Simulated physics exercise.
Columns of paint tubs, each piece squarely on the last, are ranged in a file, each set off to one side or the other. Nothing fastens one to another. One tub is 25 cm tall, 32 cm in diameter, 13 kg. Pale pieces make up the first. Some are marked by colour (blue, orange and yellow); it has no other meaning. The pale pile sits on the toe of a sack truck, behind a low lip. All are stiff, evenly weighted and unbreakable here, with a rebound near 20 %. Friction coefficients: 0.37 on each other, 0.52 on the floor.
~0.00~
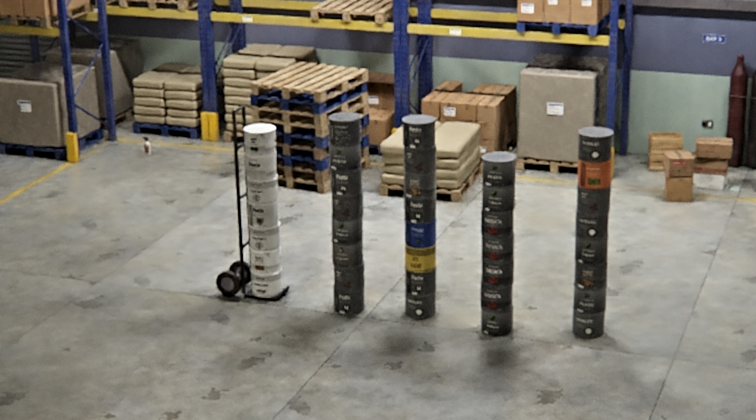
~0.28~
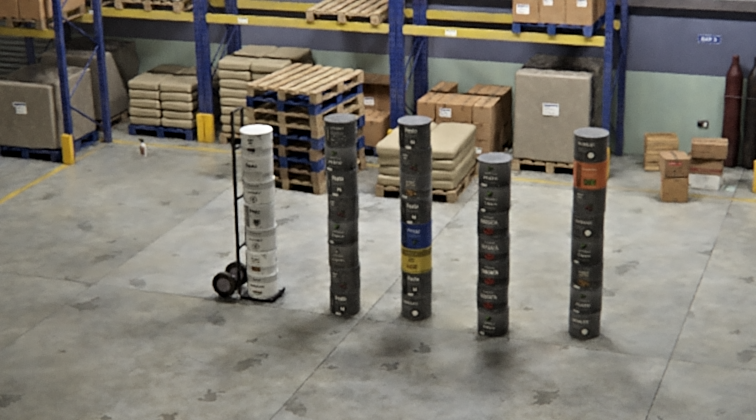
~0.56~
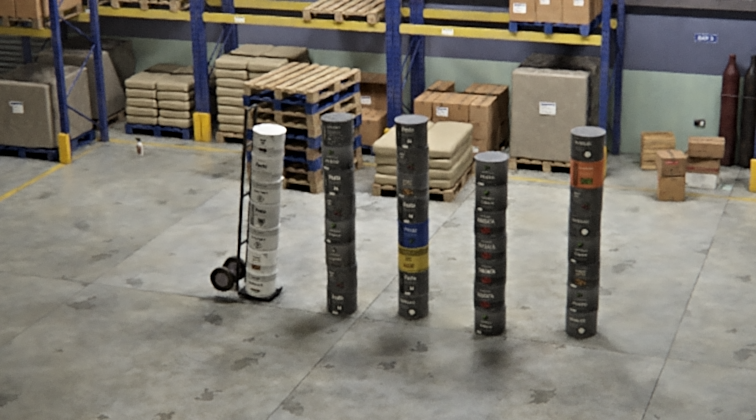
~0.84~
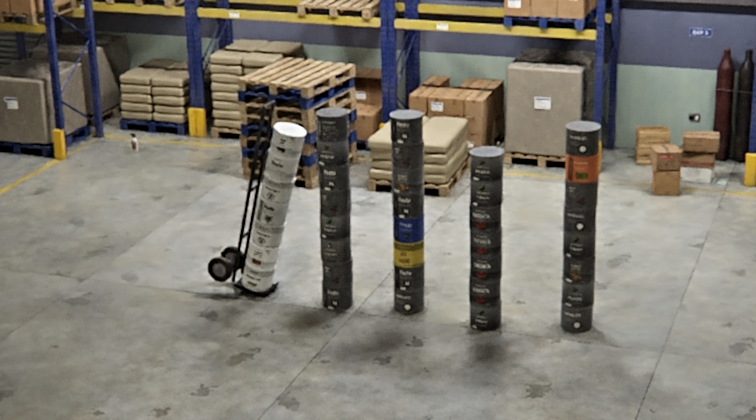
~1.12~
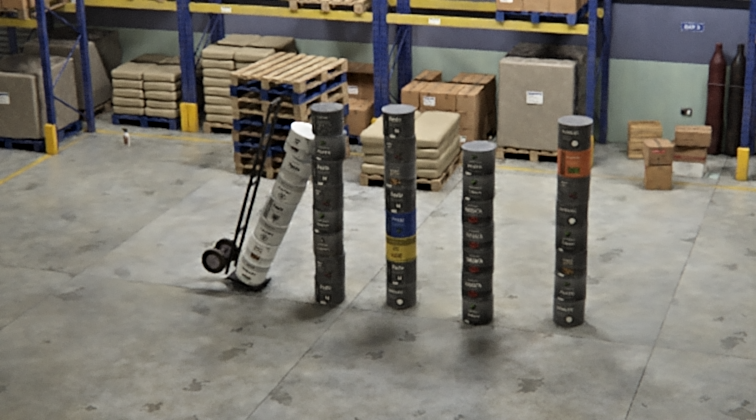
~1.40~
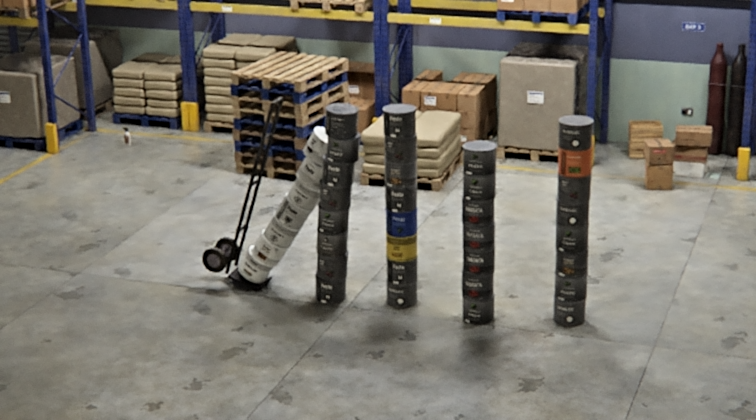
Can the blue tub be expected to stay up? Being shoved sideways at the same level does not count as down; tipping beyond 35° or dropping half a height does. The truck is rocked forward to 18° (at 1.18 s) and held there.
In the end the blue tub stays up.
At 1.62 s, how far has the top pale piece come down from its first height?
Some 30 cm lower.
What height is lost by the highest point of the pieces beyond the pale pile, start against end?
Some 0 cm lower.
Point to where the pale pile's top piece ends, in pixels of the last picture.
Near (482, 275).
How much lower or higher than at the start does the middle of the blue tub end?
About 0 cm lower.
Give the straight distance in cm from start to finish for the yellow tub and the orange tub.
About: Yellow 0, orange 0.
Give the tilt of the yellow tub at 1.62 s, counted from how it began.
Some 0°.
After 1.62 s, 7 of the pale pile down; none of the 31 other tubs down, 8 disturbed; blue tub unmoved.
After 2.32 s, 7 of the pale pile down; 8 of the 31 other tubs down; blue tub unmoved.
By the end (2.9 s), 7 of the pale pile down; 8 of the 31 other tubs down; blue tub unmoved; orange tub unmoved; yellow tub unmoved. As the last picture would show them, middles, blue tub near (402, 220), orange tub near (575, 159).
